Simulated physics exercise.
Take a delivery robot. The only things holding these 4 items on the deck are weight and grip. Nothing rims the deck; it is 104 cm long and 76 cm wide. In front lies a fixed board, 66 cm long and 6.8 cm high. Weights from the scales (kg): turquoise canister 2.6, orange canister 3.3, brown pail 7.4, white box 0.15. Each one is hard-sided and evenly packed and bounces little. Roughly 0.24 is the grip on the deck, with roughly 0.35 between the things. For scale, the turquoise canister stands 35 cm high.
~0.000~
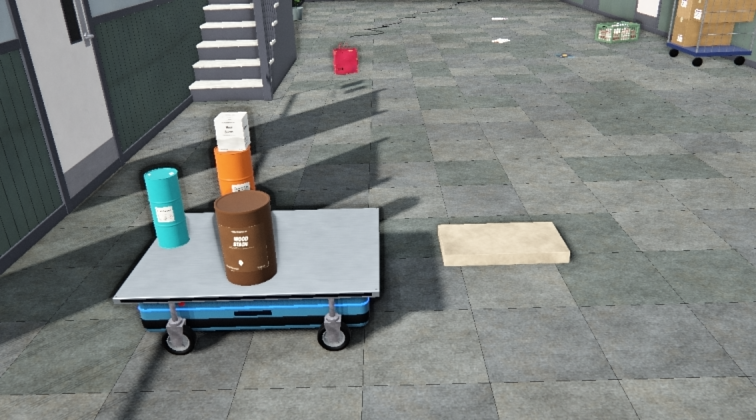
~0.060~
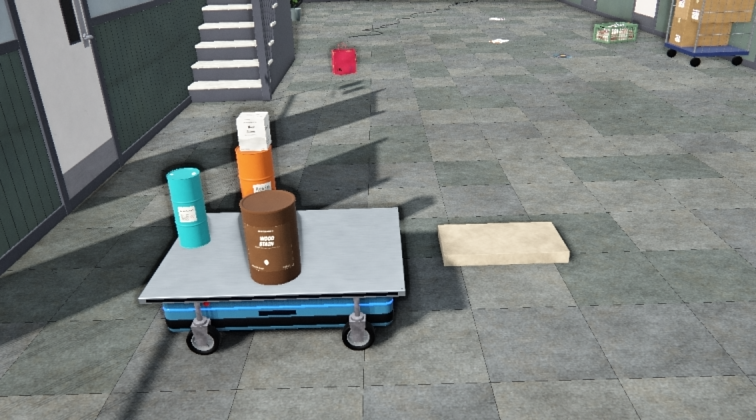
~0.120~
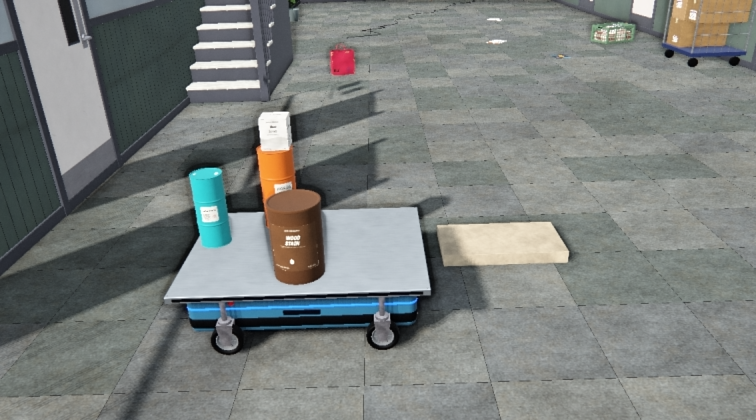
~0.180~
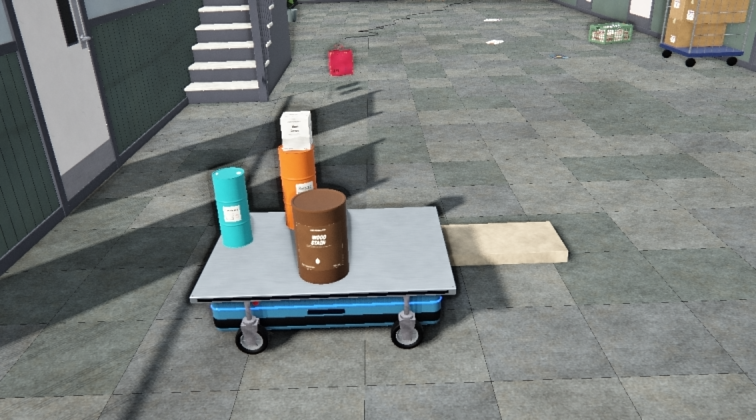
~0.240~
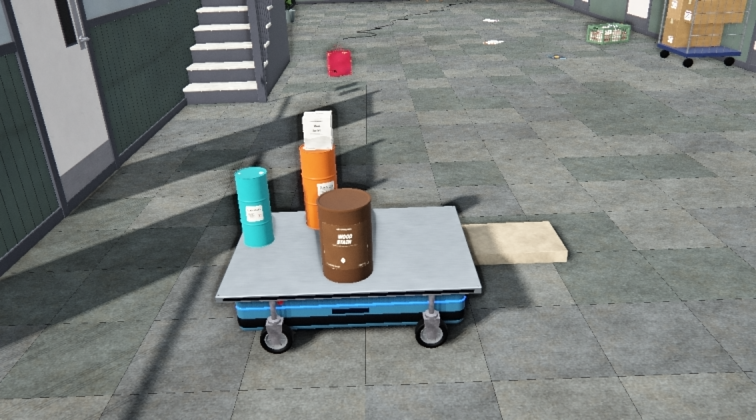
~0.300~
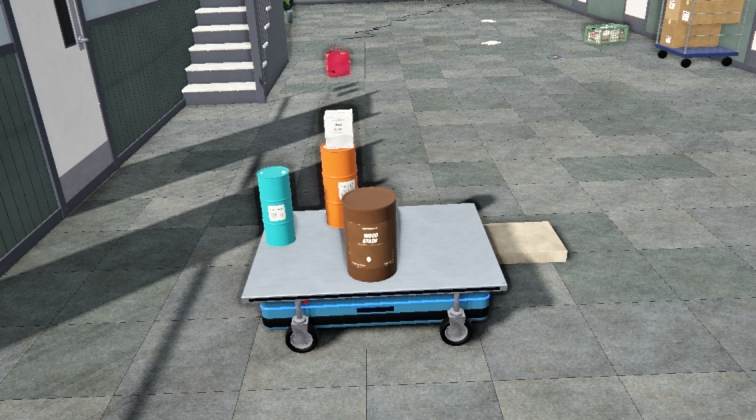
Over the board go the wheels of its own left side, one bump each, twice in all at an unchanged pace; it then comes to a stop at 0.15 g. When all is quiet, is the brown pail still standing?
It remains on its bottom.
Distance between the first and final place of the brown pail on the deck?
Roughly 4 centimetres.
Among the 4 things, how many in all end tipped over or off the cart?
Tally: 3.
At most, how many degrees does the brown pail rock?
About 12°.
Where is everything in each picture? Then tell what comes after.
Cart has run 0 cm; brown pail (247, 238); turquoise canister (168, 208), in the first picture.
Cart has run 10 cm; white box (254, 131); turquoise canister (190, 208), in the second picture.
Cart has run 20 cm; orange canister (279, 186); white box (276, 131), in the third picture.
Cart has run 31 cm; turquoise canister (233, 208); orange canister (300, 186), in the fourth picture.
Cart has run 41 cm; white box (318, 130); turquoise canister (255, 208), in the fifth picture.
Cart has run 51 cm; brown pail (371, 234); orange canister (341, 184), in the sixth picture.
After 0.70 s, cart has run 119 cm; brown pail slid 3 cm near (528, 227); orange canister leaning 41°; white box leaning 21°.
After 1.10 s, cart has run 187 cm; turquoise canister now off the cart; brown pail slid 3 cm near (697, 223); orange canister on its side.
After 1.60 s, cart has run 263 cm; brown pail slid 3 cm; orange canister on its side; white box on its side.
By the end (2.8 s), off the cart and tipped over, turquoise canister; tipped over on the deck, orange canister and white box; brown pail in place, give or take 10 cm.
